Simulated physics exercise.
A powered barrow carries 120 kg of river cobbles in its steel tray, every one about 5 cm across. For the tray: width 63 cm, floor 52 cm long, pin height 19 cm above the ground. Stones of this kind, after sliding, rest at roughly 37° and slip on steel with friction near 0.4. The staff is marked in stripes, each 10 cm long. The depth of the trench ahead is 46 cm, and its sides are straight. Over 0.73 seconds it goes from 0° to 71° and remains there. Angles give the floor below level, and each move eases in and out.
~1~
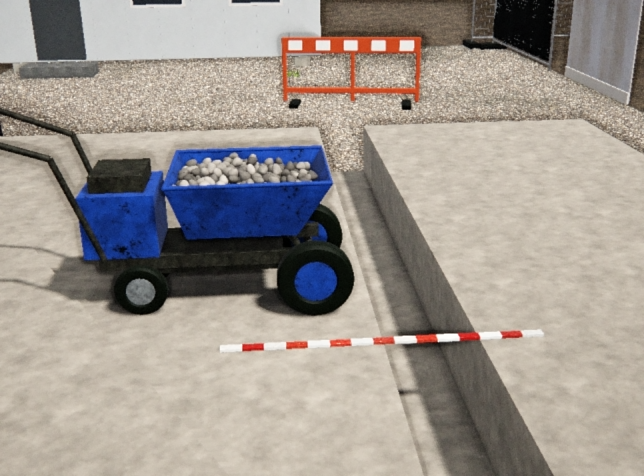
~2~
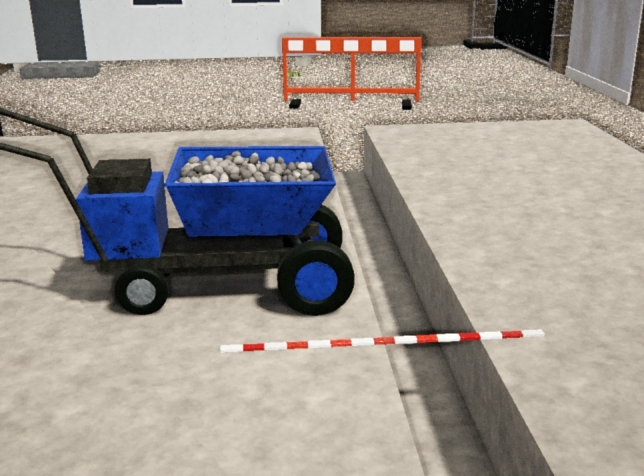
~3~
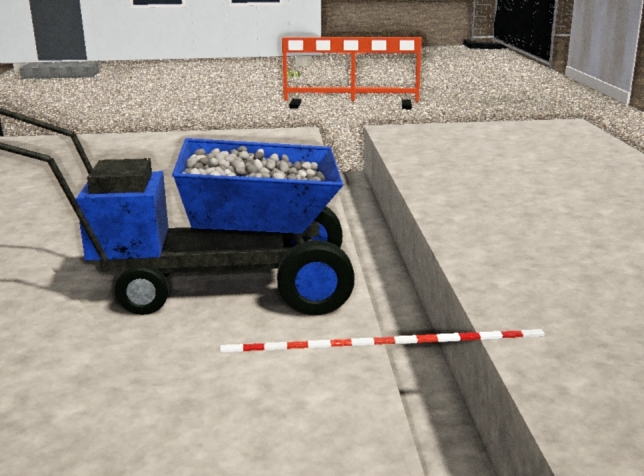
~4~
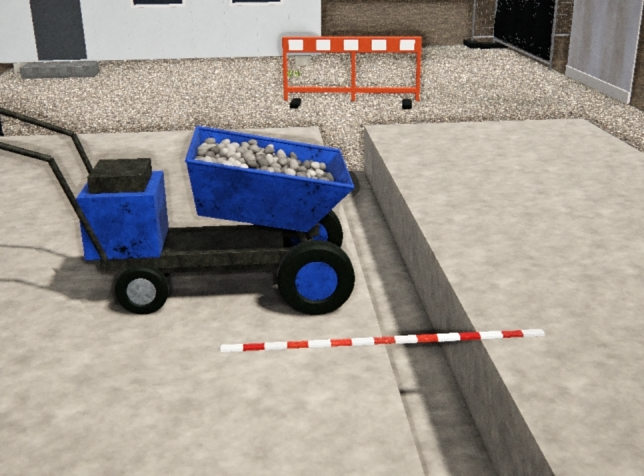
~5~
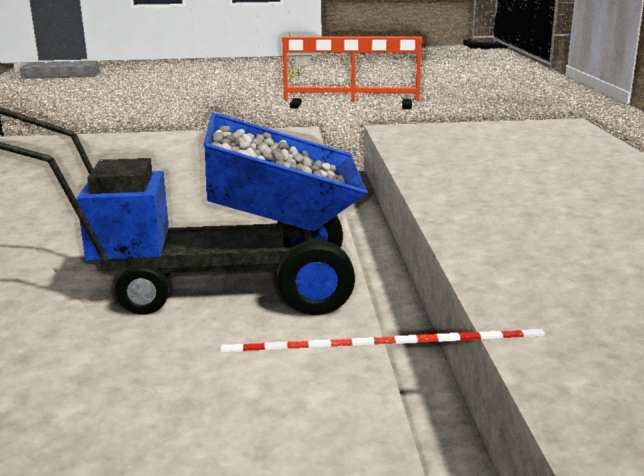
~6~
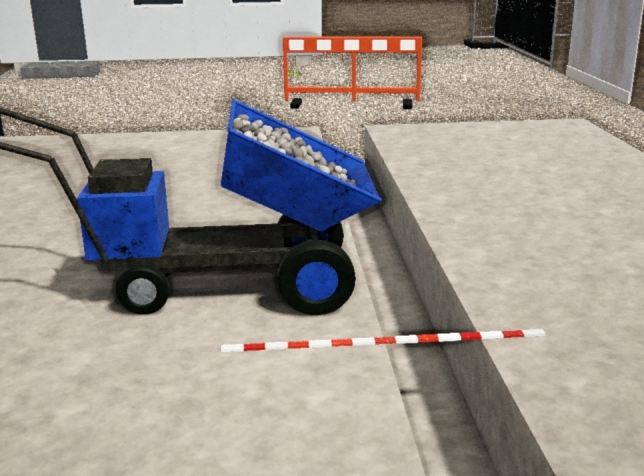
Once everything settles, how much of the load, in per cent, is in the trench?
Once it settles, about 54 per cent of the load is there.
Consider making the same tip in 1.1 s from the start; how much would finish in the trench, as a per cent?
It'd be some 65 per cent.
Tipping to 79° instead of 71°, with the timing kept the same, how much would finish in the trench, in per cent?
In that case some 50 per cent.
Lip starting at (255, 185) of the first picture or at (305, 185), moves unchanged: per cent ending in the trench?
Roughly 90 in a hundred from the first, 80 in a hundred from the second.
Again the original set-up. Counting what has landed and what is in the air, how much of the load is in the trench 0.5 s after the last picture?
Something like 20 in a hundred.
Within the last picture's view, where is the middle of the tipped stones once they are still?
Roughly at (443, 333).
Then, 0.2 s after the last picture the floor is at 60°, 100 % in the tray; the foremost stones are at (398, 214).
Then, 0.5 s after the last picture the floor is at 71°, 68 % in the tray, 19 % in the trench, 14 % past the trench; the foremost stones are at (487, 282).
Then, 0.9 s after the last picture the floor is at 71°, 26 % in the tray, 28 % in the trench, 45 % past the trench; the foremost stones are at (618, 270).
Then, 2.8 s after the last picture the floor is at 71°, 0 % in the tray, 54 % in the trench, 46 % past the trench; the foremost stones are past the picture's edge.
